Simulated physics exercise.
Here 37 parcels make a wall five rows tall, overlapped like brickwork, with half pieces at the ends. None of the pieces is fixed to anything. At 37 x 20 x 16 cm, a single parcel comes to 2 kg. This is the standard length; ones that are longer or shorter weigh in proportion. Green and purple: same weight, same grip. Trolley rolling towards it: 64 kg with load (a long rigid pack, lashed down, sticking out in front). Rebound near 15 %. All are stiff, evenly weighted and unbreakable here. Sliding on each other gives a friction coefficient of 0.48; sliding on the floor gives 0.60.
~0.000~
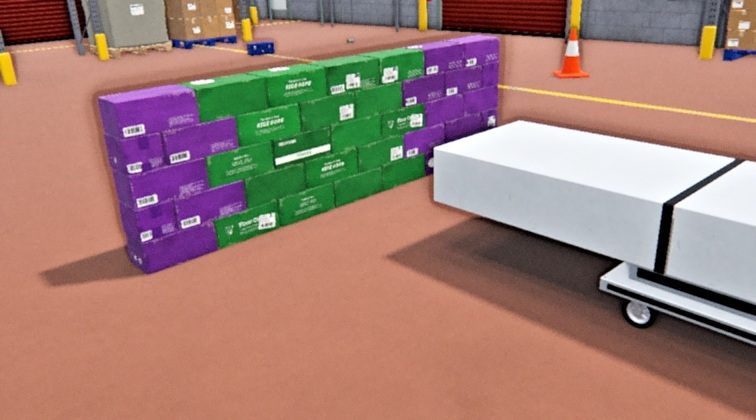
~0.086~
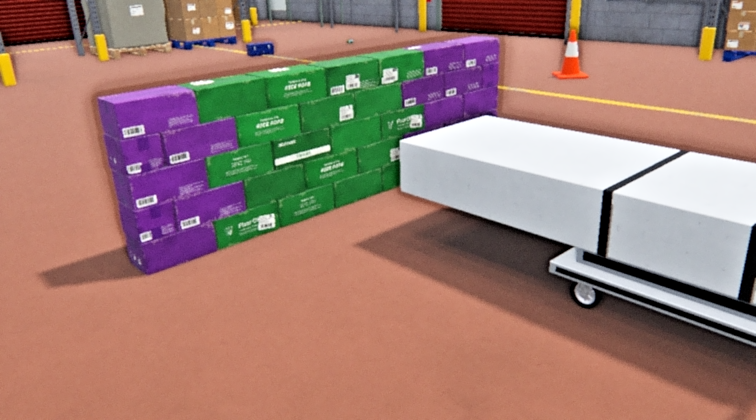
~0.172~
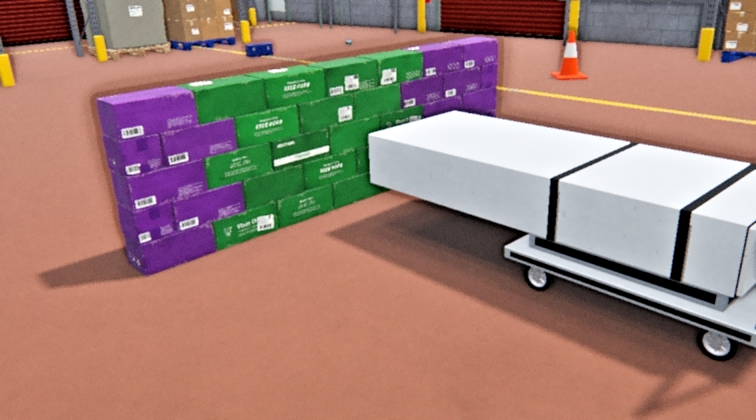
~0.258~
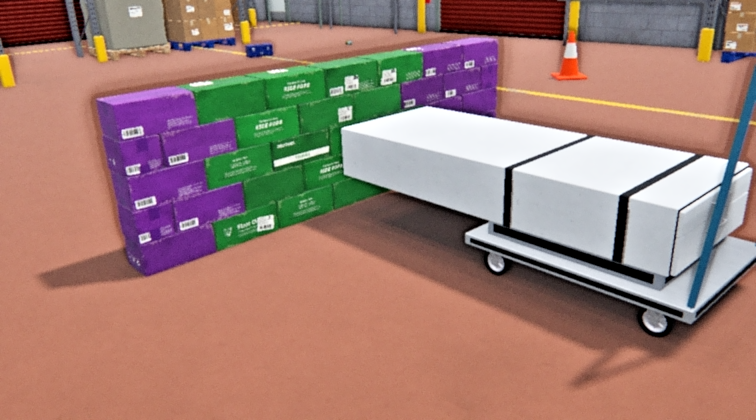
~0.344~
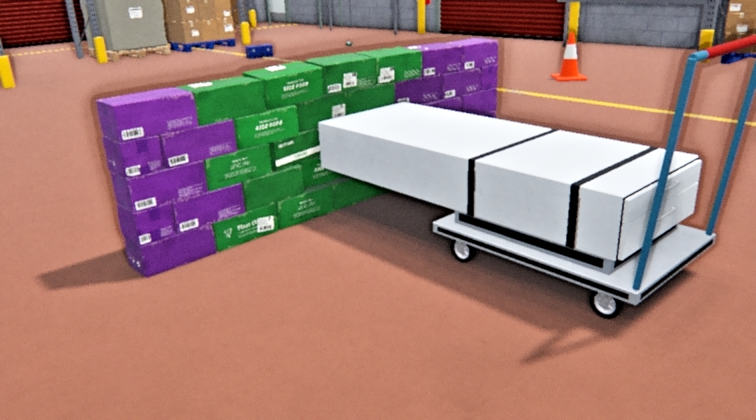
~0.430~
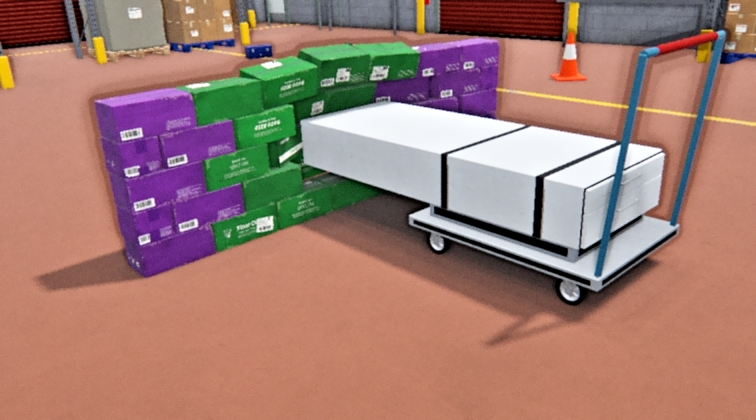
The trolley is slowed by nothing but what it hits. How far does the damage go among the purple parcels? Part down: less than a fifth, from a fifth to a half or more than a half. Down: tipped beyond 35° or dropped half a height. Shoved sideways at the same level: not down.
One fifth up to half.
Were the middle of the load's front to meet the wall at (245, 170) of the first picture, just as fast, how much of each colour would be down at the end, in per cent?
That would leave purple at 30 % and green at 40 %.
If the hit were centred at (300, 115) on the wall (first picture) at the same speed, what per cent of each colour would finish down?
In that case, purple 0 and green 60 in a hundred end down.
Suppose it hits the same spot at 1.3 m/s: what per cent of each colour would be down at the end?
Result - purple: 30%; green: 70%.
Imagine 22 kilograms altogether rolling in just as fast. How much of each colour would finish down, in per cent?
That would leave purple at 30 and green at 70 per cent.
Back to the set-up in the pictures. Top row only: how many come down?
The count is 6.
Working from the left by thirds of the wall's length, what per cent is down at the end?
Left third 20 percent, middle third 80 percent, right third 50 percent.
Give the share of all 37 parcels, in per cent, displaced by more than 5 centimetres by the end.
60 in a hundred.
Around 0.62 s, load 52 cm past the wall's line, still rolling; none of the 19 purple parcels down (6 of 37 in all colours); top purple parcel unmoved; top green parcel tipped 28°, 7 cm lower.
Around 1.04 s, load 1.11 m past the wall's line, still rolling; 6 of the 19 purple parcels down (15 of 37 in all colours); top purple parcel unmoved; top green parcel 13 cm lower.
Around 1.76 s, load 1.49 m past the wall's line, still rolling; 6 of the 19 purple parcels down (18 of 37 in all colours); top purple parcel unmoved; top green parcel 13 cm lower.
Finally (3.7 s), load 1.50 m past the wall's line, stopped; 6 of the 19 purple parcels down (18 of 37 in all colours); top purple parcel unmoved; top green parcel 13 cm lower. That is 32 per cent. Seen by the last camera, middles, top purple parcel near (146, 114), top green parcel near (232, 85).
